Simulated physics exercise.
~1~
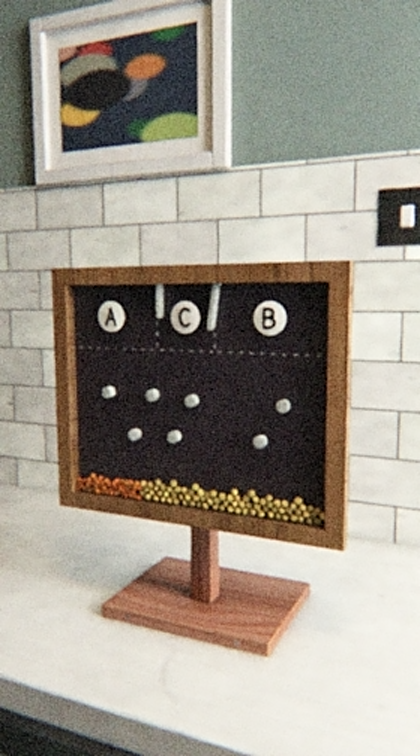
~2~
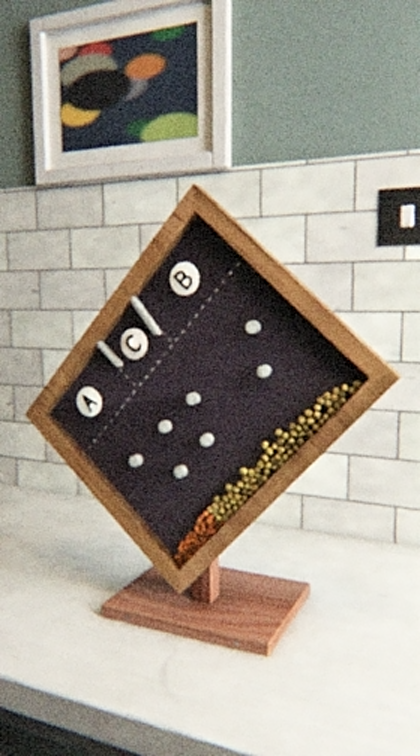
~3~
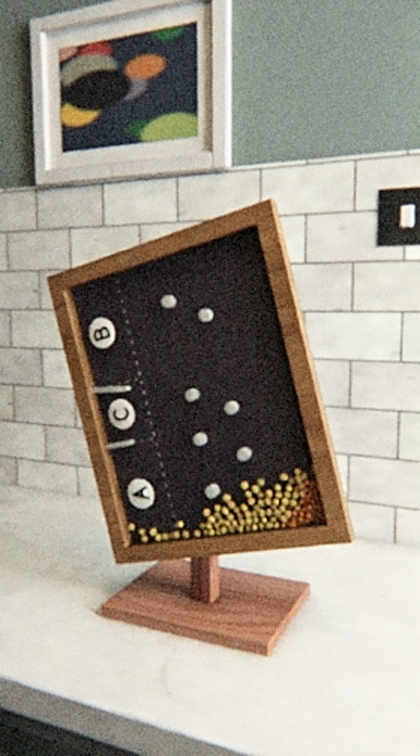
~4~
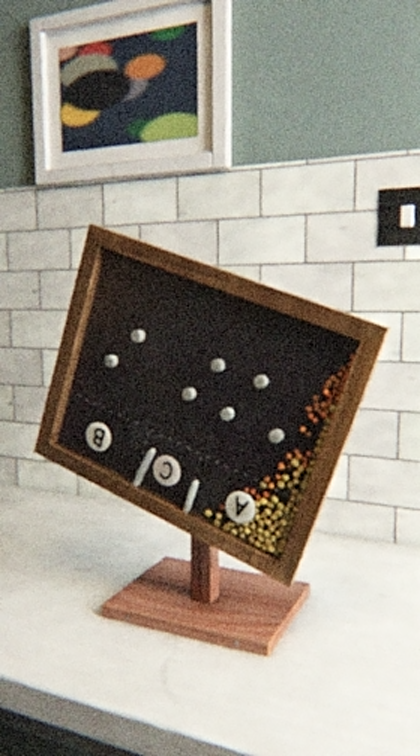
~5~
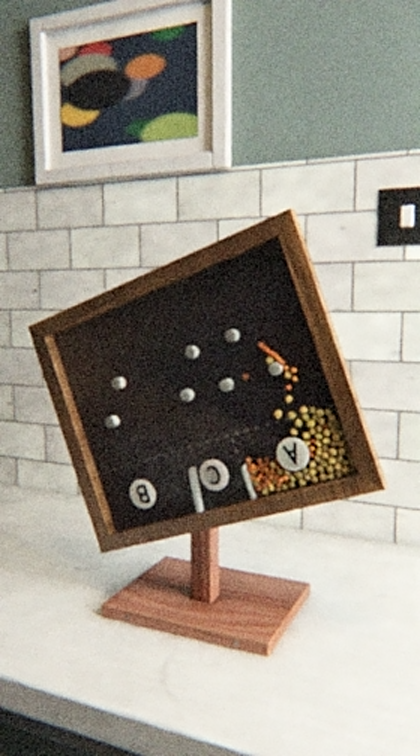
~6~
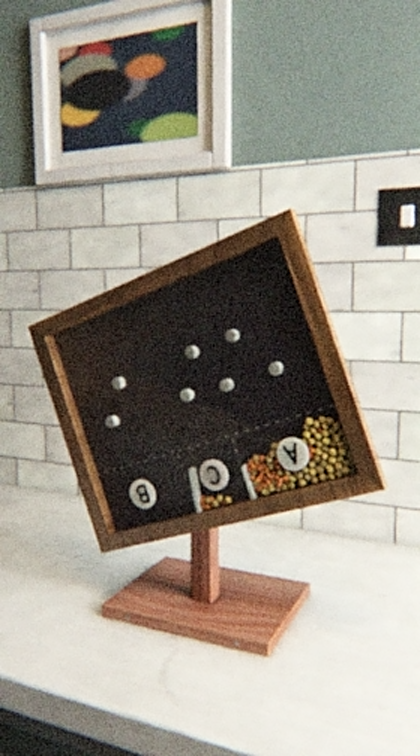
At the start, a wooden-framed case with a clear front stands upright on a kitchen counter, its lettered pockets along the top and a layer of yellow chickpeas, with smaller orange ones at the left, along the bottom. The case turns anticlockwise, and the chickpeas bank up along its lower right side. As it keeps turning, they gather in the lower right corner and yellow ones run into pocket A. With the case nearly upside down, orange ones tumble down past the pale pegs. Finally it rests tilted, most chickpeas heaped in A, a few in C and none in B.
